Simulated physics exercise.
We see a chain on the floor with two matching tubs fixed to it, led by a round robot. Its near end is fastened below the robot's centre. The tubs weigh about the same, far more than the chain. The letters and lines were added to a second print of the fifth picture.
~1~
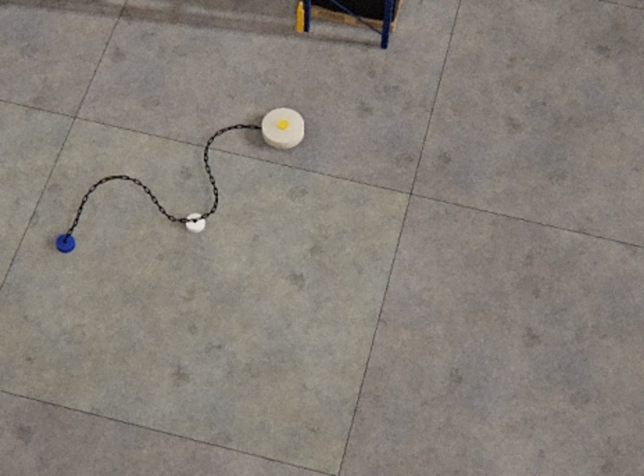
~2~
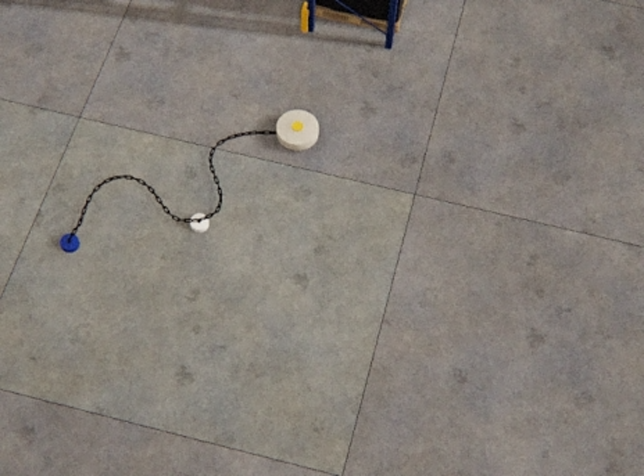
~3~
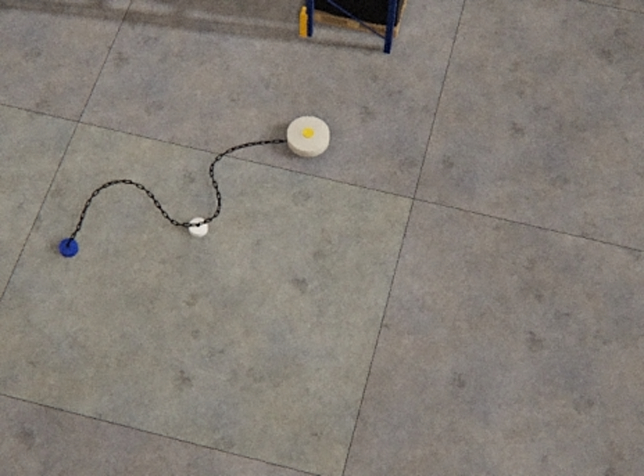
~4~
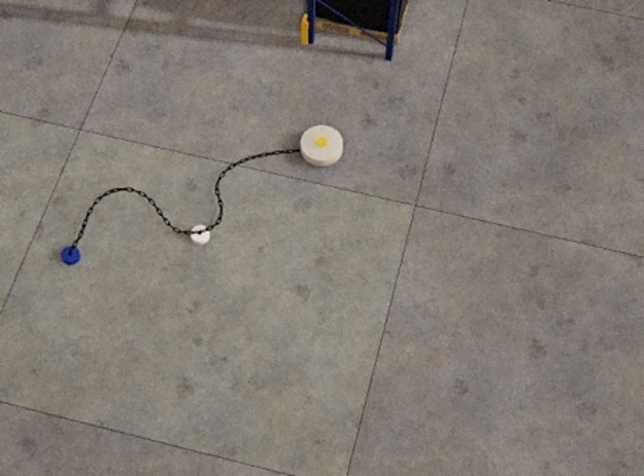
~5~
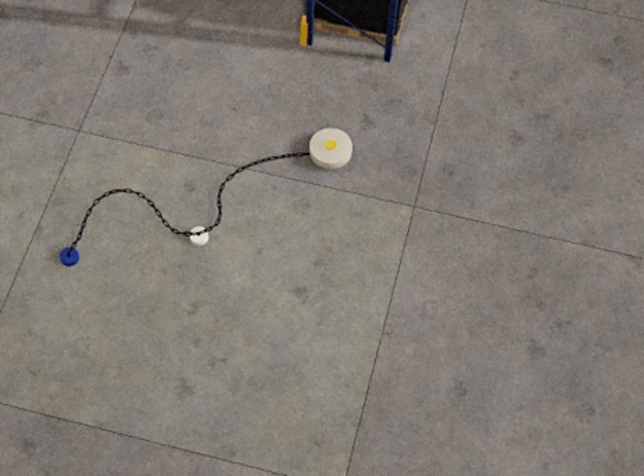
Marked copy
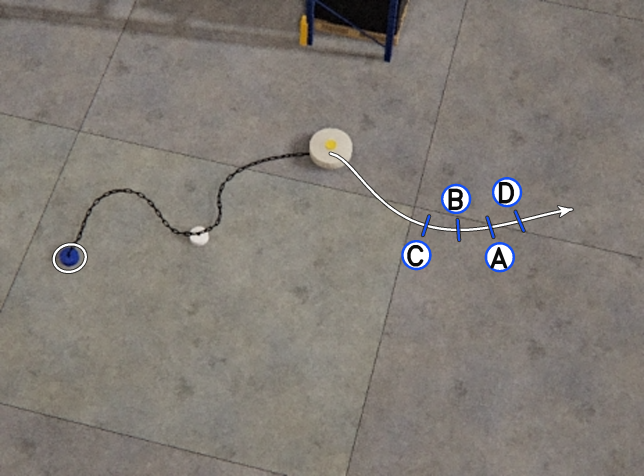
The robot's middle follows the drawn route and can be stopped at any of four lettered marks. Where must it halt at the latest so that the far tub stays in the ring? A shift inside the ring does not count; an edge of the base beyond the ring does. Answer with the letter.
No farther than B.
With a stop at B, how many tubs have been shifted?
One.
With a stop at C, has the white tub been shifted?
By then, yes.
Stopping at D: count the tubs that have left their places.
Two.
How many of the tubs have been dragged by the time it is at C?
By then, one.
On the copy, A at (490, 227); B at (458, 230); C at (426, 226); D at (520, 221); the ring at (70, 258); the route from (331, 154) via (440, 229) to (572, 209).
On B. First, robot (368, 183); blue tub (69, 256); white tub (199, 236).
Then, robot (412, 216); blue tub (69, 256); white tub (219, 231).
Finally, robot (459, 226); blue tub (69, 256); white tub (266, 226); the ringed tub at the far end is still in its ring.
By contrast, A drags the last tub to (96, 253); C is safe but short; D drags the last tub to (127, 249).
